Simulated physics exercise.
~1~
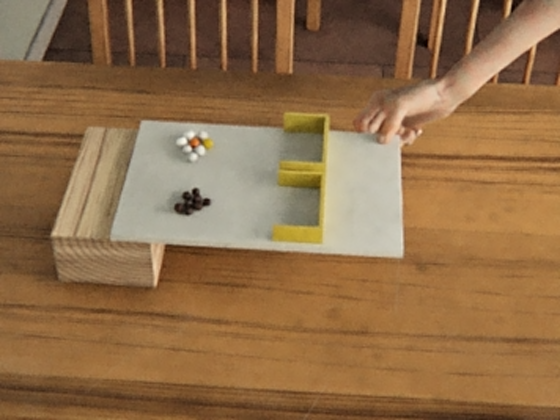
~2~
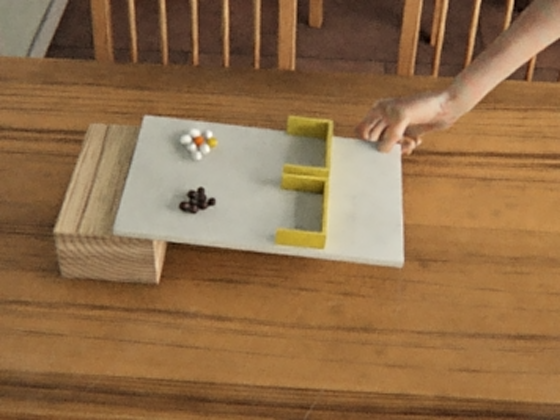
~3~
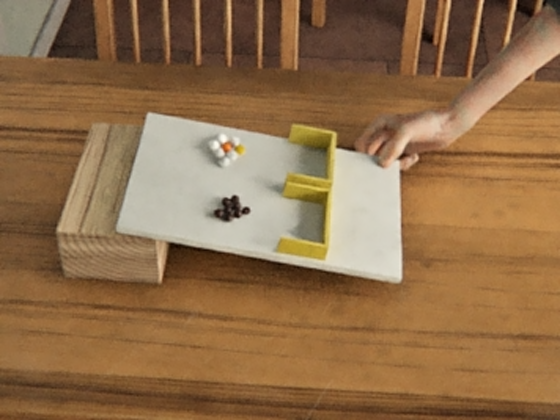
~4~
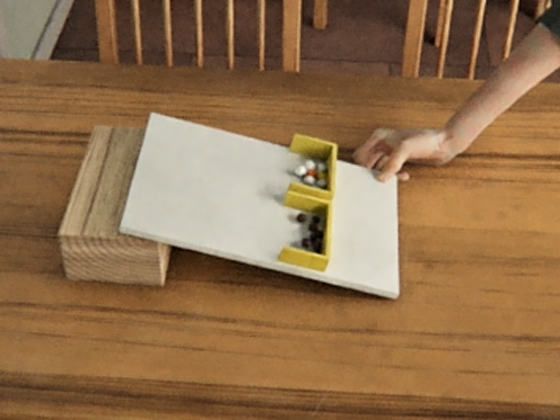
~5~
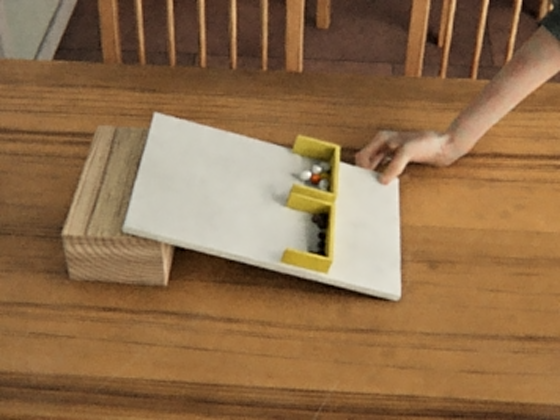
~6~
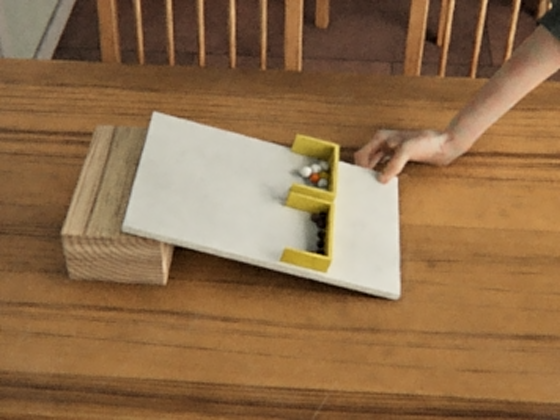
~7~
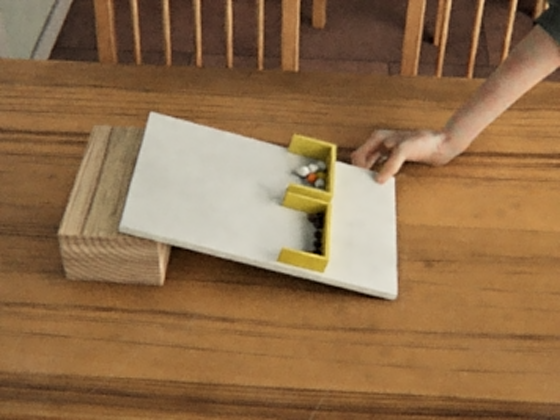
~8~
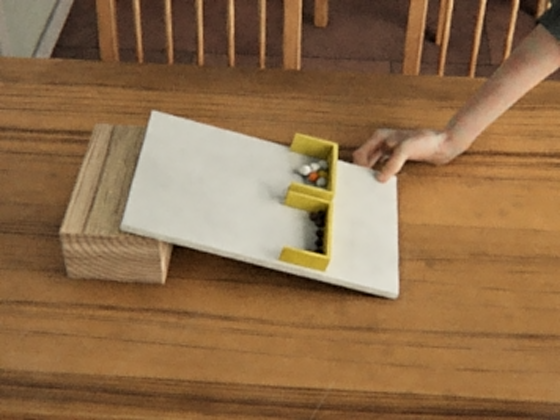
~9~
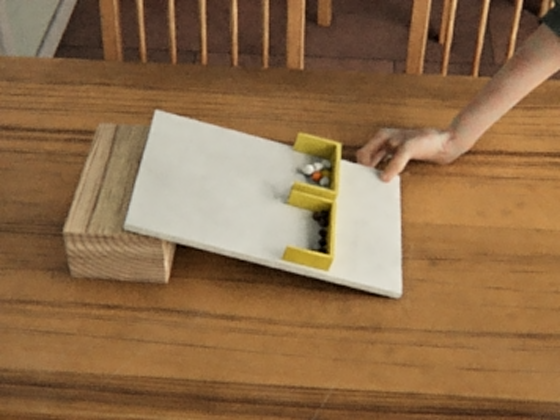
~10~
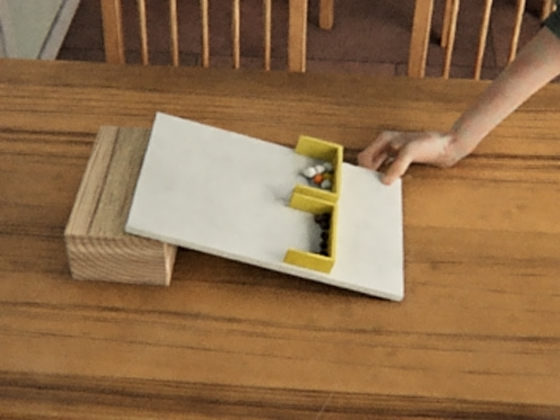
Hand lowering one end of a pale board propped on a wooden block, two small heaps sliding right into yellow barriers and staying there.
